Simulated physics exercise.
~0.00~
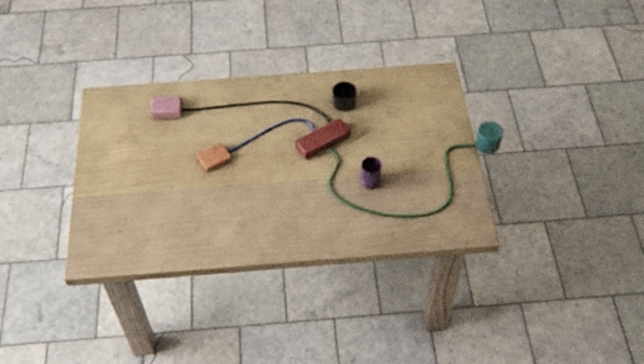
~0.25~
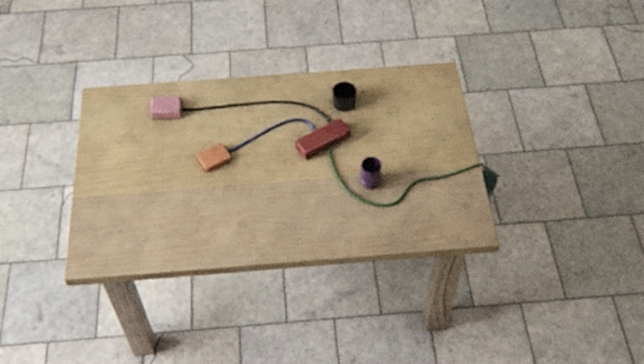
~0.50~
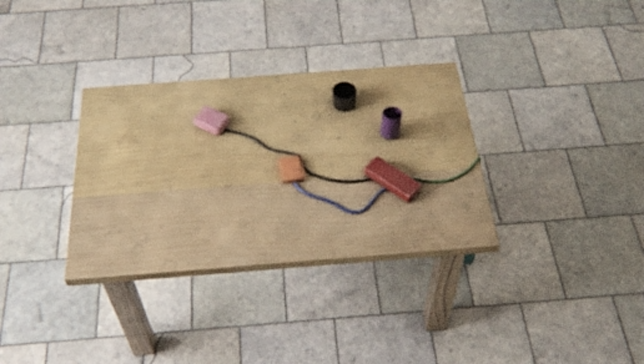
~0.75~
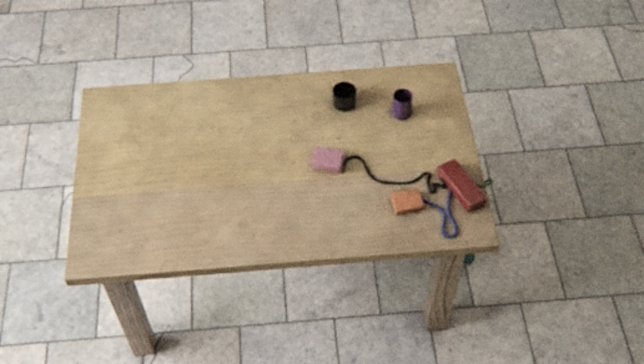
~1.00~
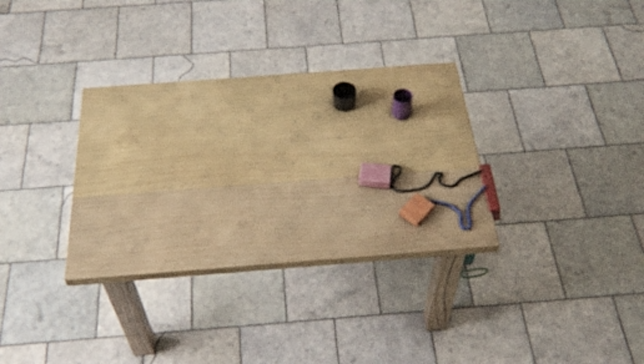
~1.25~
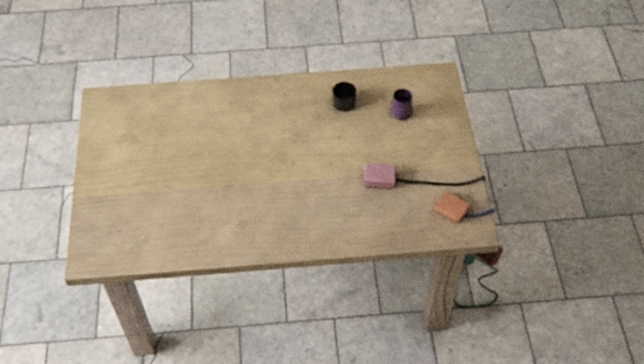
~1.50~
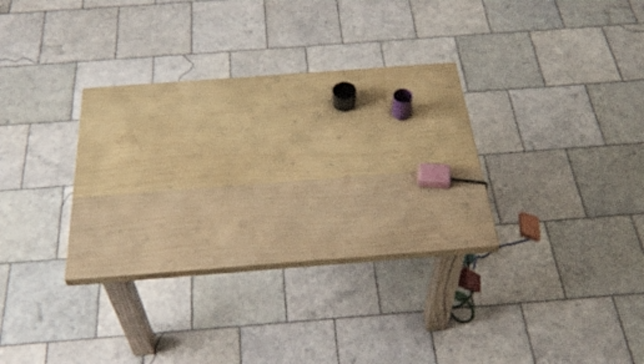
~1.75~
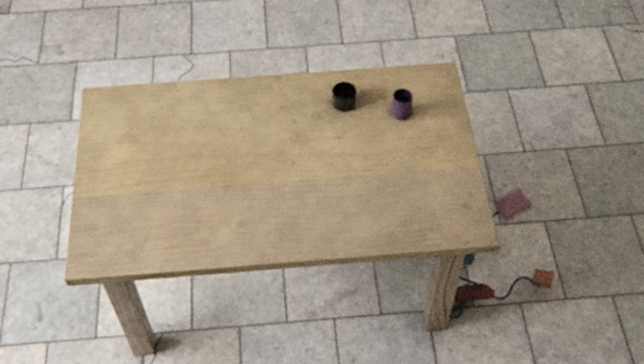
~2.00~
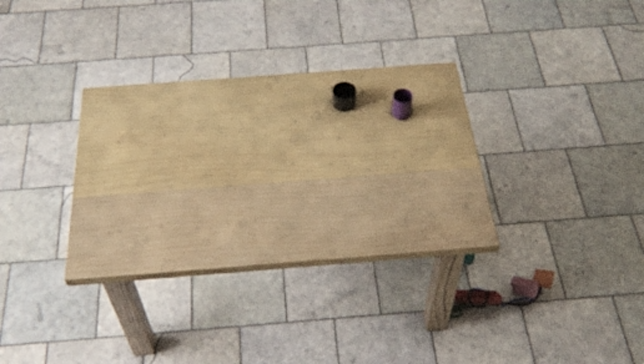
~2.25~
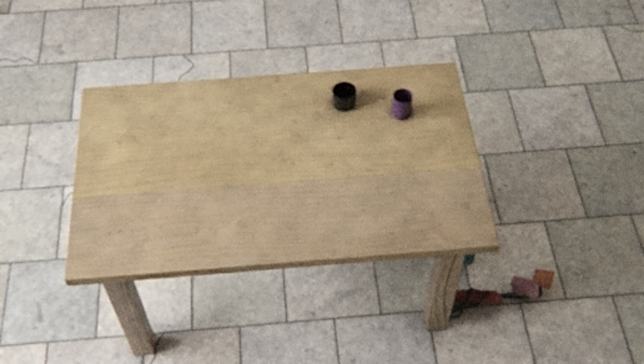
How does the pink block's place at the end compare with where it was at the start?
At the start it sat on the left part of the tabletop, toward the back. By the end it was down on the floor to the right of the table, next to the orange block.
